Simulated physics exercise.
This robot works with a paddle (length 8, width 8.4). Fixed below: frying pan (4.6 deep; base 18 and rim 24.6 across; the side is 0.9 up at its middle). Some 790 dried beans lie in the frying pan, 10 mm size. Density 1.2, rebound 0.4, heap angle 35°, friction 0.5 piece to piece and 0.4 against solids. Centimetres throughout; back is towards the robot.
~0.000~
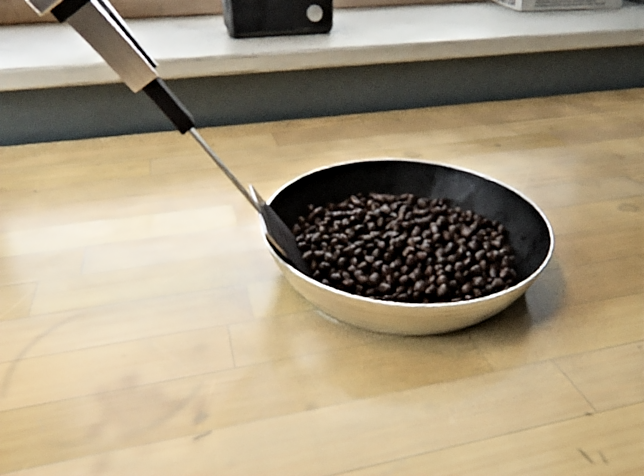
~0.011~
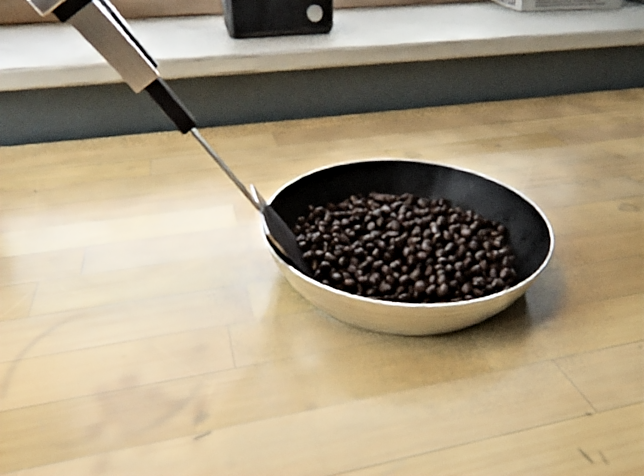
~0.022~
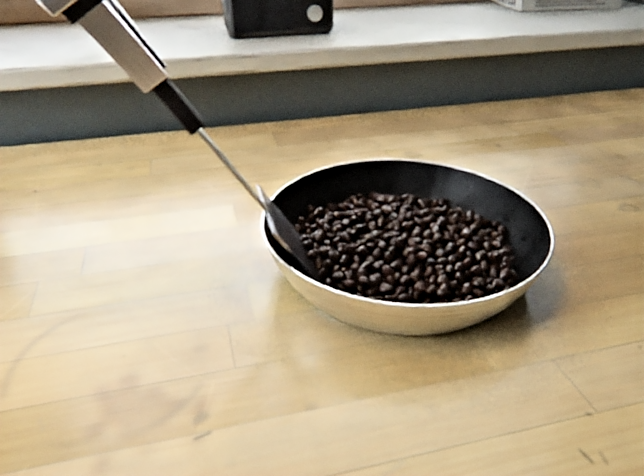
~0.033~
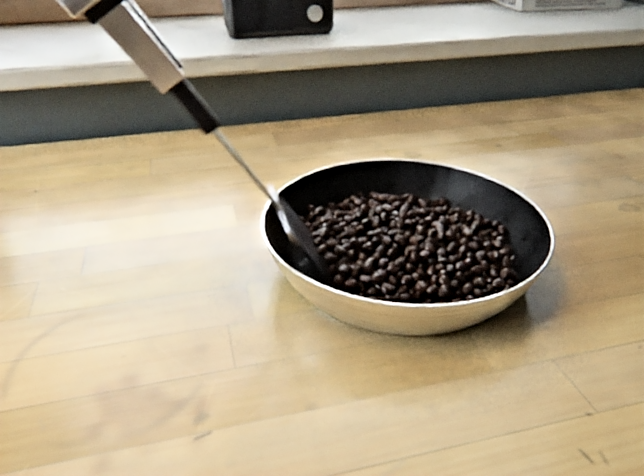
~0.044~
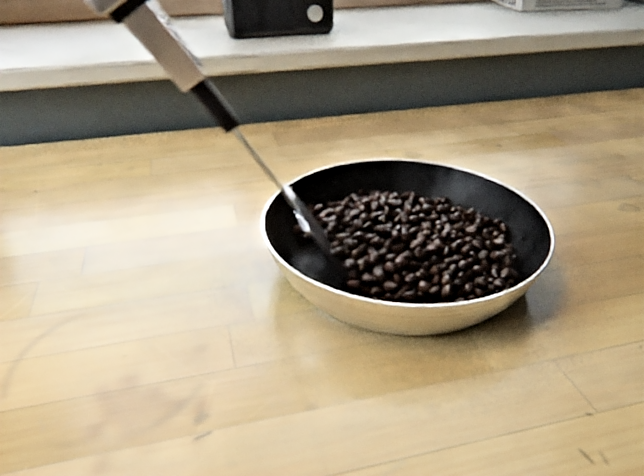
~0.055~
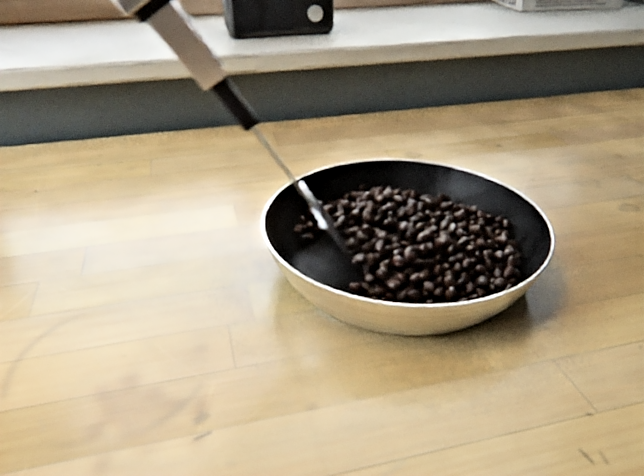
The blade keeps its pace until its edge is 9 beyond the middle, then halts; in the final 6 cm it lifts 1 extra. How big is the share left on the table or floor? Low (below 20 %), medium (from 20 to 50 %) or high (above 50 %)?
A medium share, from 20 to 50 %, ends on the table or floor.
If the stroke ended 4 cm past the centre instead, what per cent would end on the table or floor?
Then about 10 per cent.
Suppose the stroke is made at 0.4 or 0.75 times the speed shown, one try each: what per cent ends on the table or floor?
Some 20 and 30 per cent.
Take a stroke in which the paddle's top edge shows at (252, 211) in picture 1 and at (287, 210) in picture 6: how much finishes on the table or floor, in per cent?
About 20 per cent.
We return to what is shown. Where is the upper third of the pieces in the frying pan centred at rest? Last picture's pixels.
Near (465, 226).
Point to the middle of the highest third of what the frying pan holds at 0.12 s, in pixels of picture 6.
Around (453, 216).
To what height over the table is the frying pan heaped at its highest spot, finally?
About 5.0 cm.
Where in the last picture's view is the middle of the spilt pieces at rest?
At about (622, 217).
After 0.09 s, sloping 58°, highest piece 7 above the table; 786 in the frying pan.
After 0.12 s, sloping 58°, highest piece 8 above the table; 786 in the frying pan.
After 0.34 s, sloping 58°, highest piece 18 above the table; 519 in the frying pan, 90 on the table or floor, 177 on the blade or in flight.
After 1.39 s, sloping 58°, highest piece 5 above the table; 519 in the frying pan, 267 on the table or floor.
In the end, 519 in the frying pan, 267 on the table or floor. That is 34 % on the table or floor.
